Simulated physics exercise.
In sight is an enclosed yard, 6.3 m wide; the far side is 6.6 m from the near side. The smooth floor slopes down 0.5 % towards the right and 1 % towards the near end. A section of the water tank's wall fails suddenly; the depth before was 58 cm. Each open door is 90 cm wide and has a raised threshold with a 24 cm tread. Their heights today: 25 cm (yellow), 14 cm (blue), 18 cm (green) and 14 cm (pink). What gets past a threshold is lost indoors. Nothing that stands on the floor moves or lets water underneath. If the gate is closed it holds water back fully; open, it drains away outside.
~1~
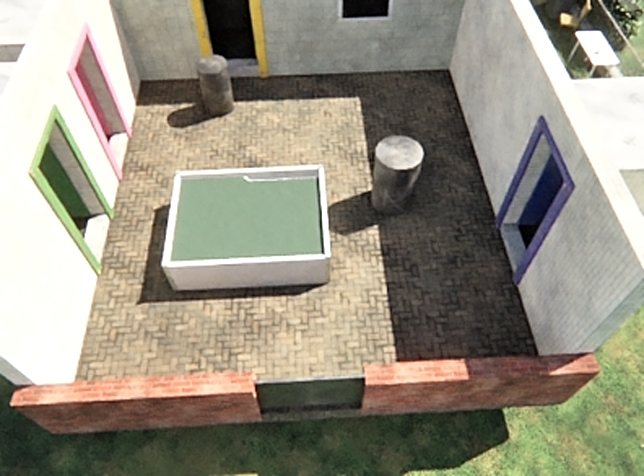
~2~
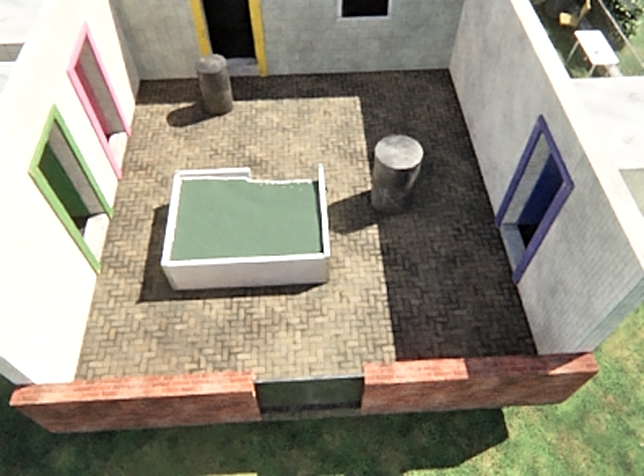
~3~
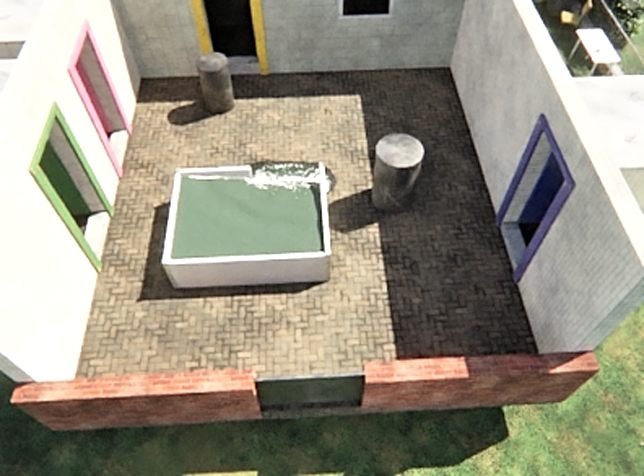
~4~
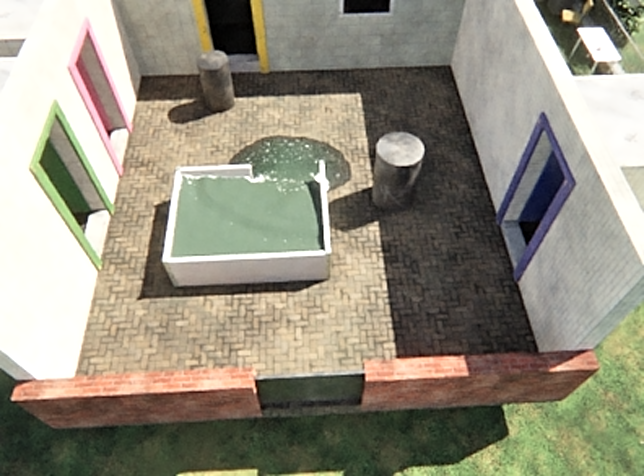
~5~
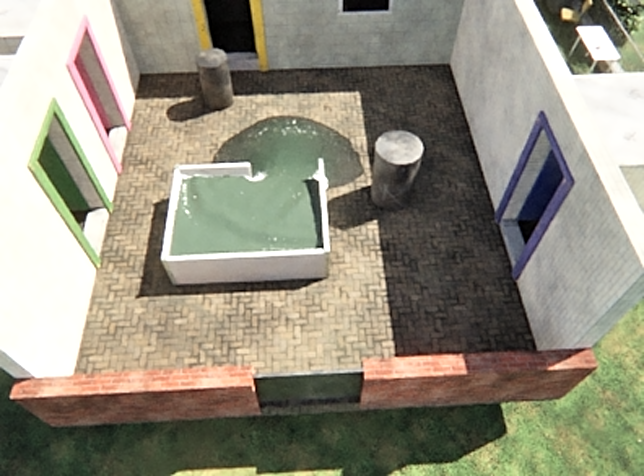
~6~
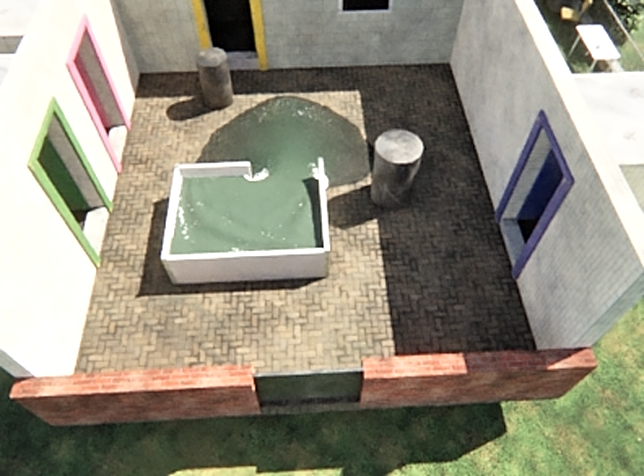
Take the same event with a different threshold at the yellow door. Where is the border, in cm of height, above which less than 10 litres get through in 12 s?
About 17 cm.
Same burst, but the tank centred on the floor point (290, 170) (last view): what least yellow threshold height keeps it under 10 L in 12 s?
Then roughly 9.0 cm.
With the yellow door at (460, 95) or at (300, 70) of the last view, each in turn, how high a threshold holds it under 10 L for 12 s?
About 18 and 20 cm.
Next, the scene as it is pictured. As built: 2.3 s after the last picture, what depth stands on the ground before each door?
Depths in cm: Yellow 15, blue 0, green 0, pink 1.
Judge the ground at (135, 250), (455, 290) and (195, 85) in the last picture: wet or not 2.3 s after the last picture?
In that order: Still dry, still dry, wet.
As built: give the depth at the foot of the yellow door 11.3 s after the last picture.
About 3.0 cm.
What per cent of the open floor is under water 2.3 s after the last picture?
Some 40 per cent of it.
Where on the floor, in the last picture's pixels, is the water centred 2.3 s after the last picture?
At about (287, 154).
Then, 0.7 s after the last picture water covers 25 % of the floor, deepest (28 cm) near (297, 179); 12 cm at the yellow door, 0 litres in over its 25 cm threshold.
Then, 2.3 s after the last picture water covers 40 % of the floor, deepest (29 cm) near (443, 66); 15 cm at the yellow door, 0 litres in over its 25 cm threshold.
Then, 11.3 s after the last picture water covers 95 % of the floor, deepest (12 cm) near (520, 375); 3 cm at the yellow door, 0 litres in over its 25 cm threshold.
At the yellow door as built, the water peaked near 20 cm, 1.3 s after the last picture.
Run again over the same 12 s with other heights there, 28 litres in over 13.5 cm, 5 litres over 18.5 cm. The limit of 10 litres is kept from about 17 cm up.
